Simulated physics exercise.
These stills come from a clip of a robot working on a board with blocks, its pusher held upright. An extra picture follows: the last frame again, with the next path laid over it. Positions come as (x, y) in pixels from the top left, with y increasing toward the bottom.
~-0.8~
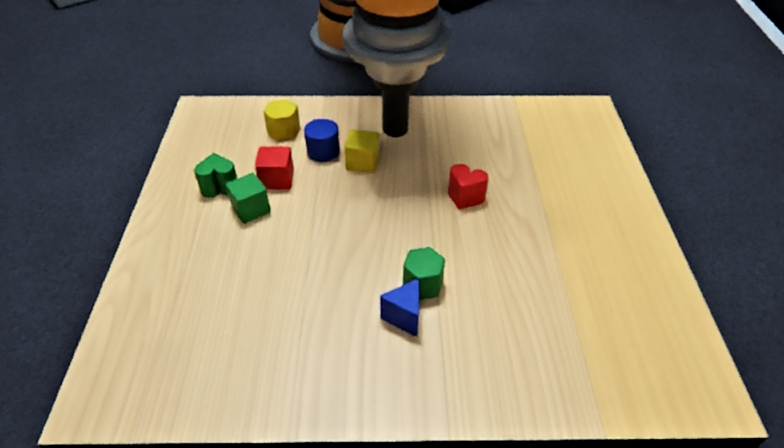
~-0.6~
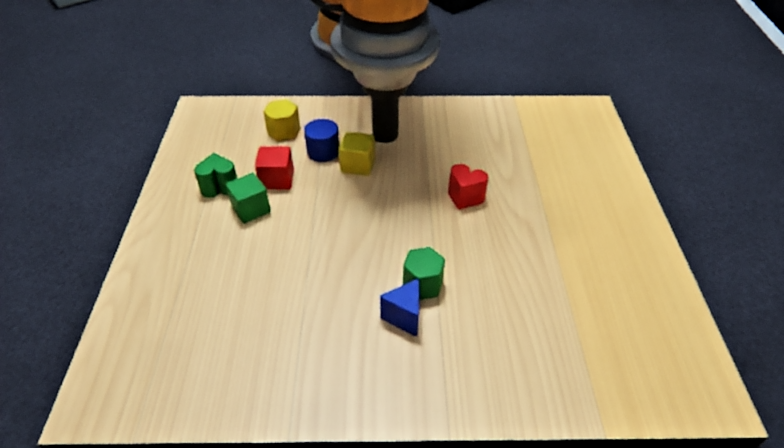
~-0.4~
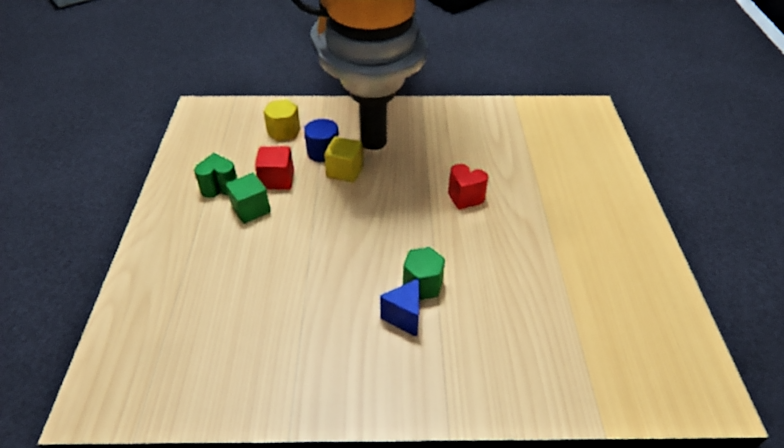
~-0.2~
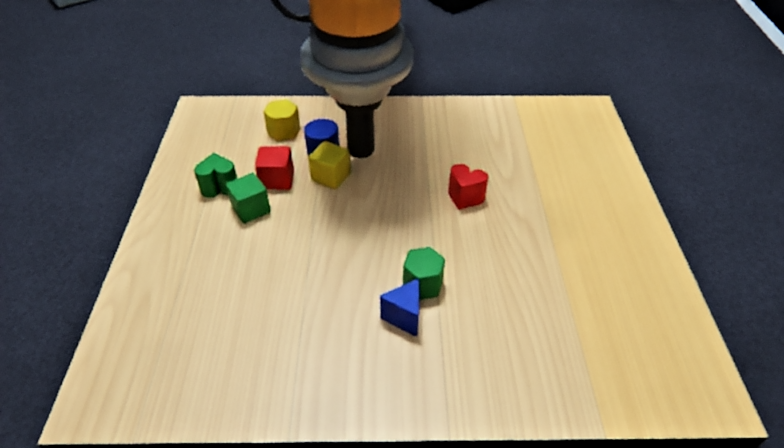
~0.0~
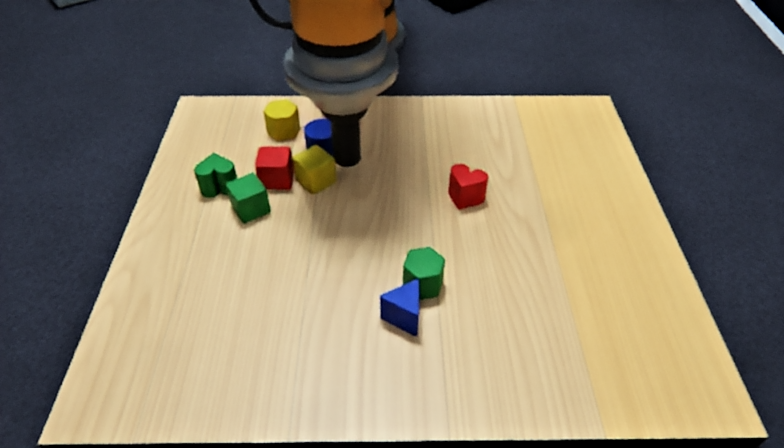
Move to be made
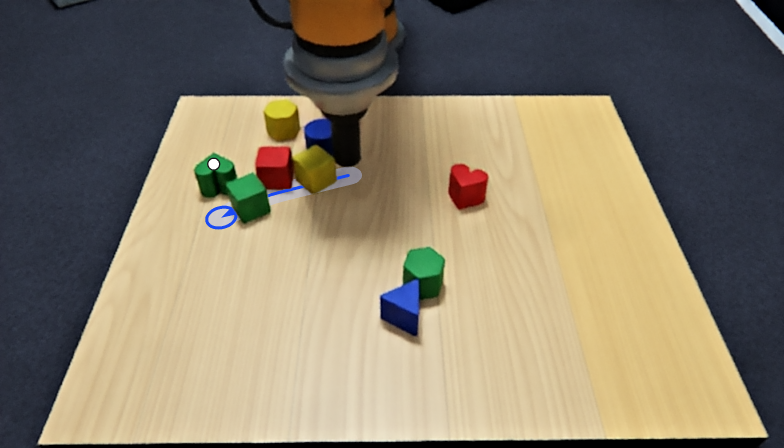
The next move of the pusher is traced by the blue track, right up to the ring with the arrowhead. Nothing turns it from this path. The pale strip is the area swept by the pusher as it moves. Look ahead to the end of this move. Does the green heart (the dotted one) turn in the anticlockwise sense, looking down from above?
I'd say yes.
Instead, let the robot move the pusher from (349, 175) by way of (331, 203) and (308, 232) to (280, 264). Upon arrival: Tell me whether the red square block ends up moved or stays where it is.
By the last moment of the path, the red square block has stayed put.
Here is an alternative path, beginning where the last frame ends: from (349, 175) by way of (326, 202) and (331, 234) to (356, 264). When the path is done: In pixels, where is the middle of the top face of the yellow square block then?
The middle of its upper face should be somewhere near (299, 167).
Path on the board, from (349, 175) by way of (285, 191) to (221, 217); the dot is on the green heart.
What follows on the original path. One third of the way, pusher at (303, 169); green heart at (202, 164); red square block at (242, 152); yellow square block at (272, 163), turned 40° clockwise.
Two thirds of the way, pusher at (258, 181); green heart at (187, 163), turned 40° anticlockwise; green square block at (227, 193), turned 60° anticlockwise; red square block at (219, 146), turned 35° clockwise; yellow square block at (230, 166), turned 75° clockwise.
At the end, pusher at (216, 201); green heart at (186, 163), turned 40° anticlockwise; green square block at (192, 217), turned 90° anticlockwise; red square block at (216, 145), turned 50° clockwise; yellow square block at (219, 168), turned 95° clockwise.
